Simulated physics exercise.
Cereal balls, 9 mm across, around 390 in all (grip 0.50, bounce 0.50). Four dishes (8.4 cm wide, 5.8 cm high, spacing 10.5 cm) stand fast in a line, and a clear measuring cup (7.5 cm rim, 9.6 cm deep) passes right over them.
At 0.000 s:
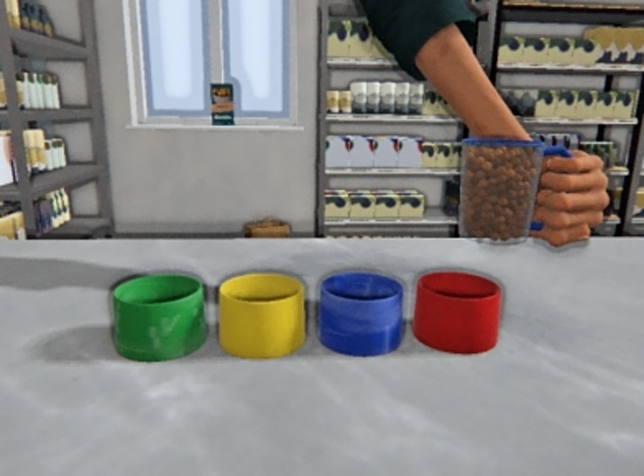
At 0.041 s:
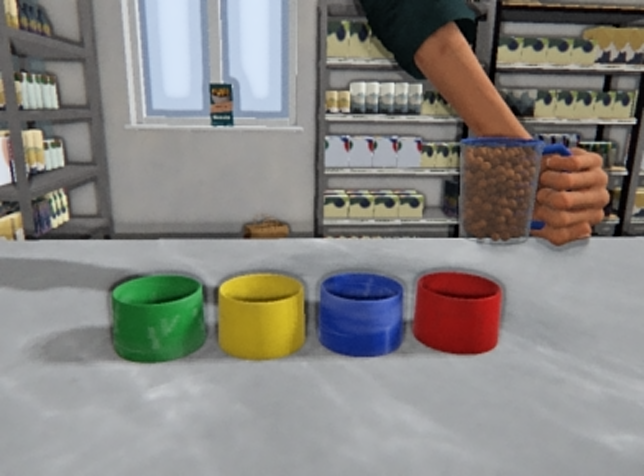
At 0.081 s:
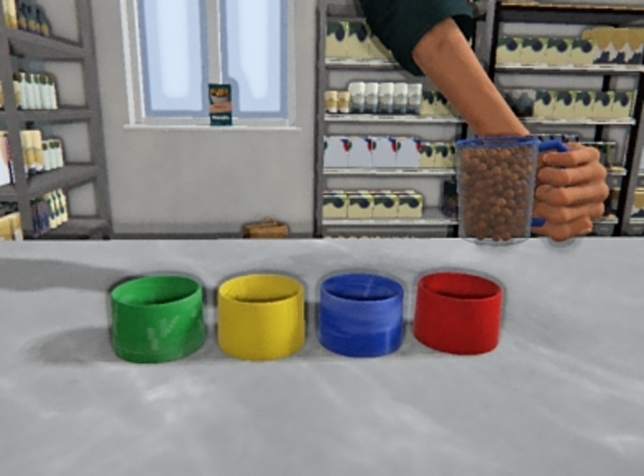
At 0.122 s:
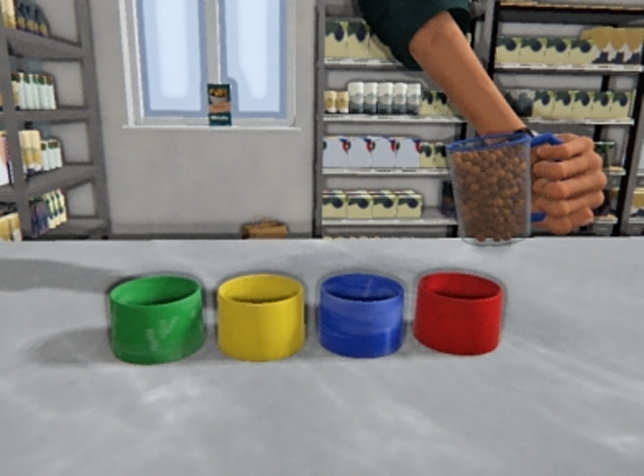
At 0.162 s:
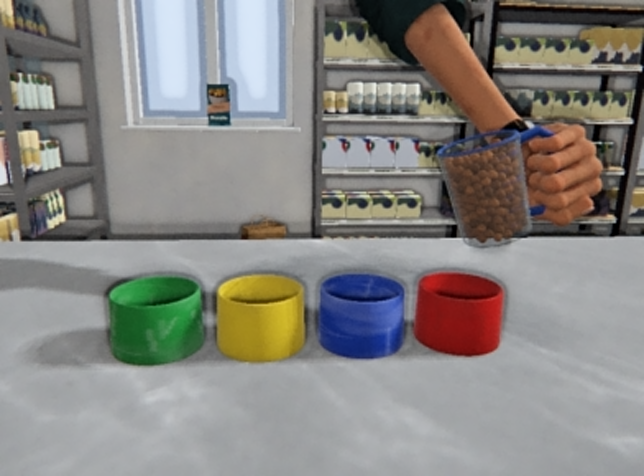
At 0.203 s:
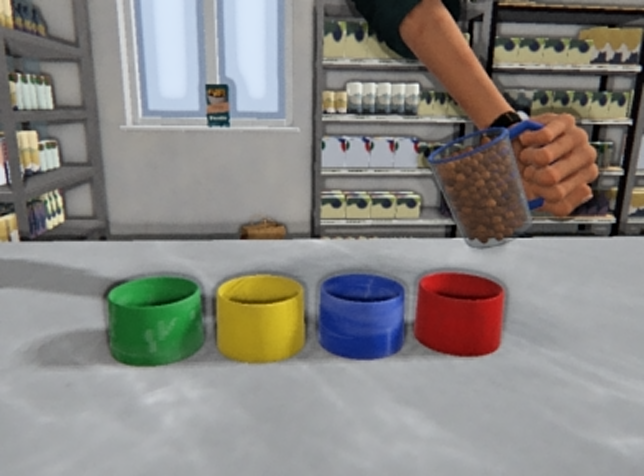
To begin with, a hand at the right holds a clear measuring cup of brown cereal balls upright above a row of green, yellow, blue and red dishes. The hand then tilts the cup gradually to the left, shifting it slightly leftward, while the four dishes stay still.
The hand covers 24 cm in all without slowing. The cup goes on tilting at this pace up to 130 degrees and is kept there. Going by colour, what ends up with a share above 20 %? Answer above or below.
Red: Below, blue: Above, green: Below, yellow: Below, counter: Above.
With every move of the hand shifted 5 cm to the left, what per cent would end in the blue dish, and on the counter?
Blue 0, counter 30.
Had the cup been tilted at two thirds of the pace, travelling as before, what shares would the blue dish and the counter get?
In that case blue 10, counter 40.
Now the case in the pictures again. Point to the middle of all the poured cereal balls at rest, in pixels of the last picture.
Near (345, 324).
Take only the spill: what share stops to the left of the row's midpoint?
Roughly 70 per cent.
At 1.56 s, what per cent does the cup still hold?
Some 0 per cent of the load.
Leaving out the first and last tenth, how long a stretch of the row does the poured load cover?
Some 12 cm.
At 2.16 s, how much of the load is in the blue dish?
Some 65 per cent.
After 1.01 s, tilt 130 degrees; cup holds 5 %, blue 75 %.
After 1.56 s, tilt 130 degrees; cup holds 0 %, blue 65 %, yellow 5 %.
After 2.16 s, tilt 130 degrees; cup holds 0 %, blue 65 %, yellow 5 %.
At rest (2.5 s), red 0 %, blue 65 %, green 0 %, yellow 5 %, counter 30 %.
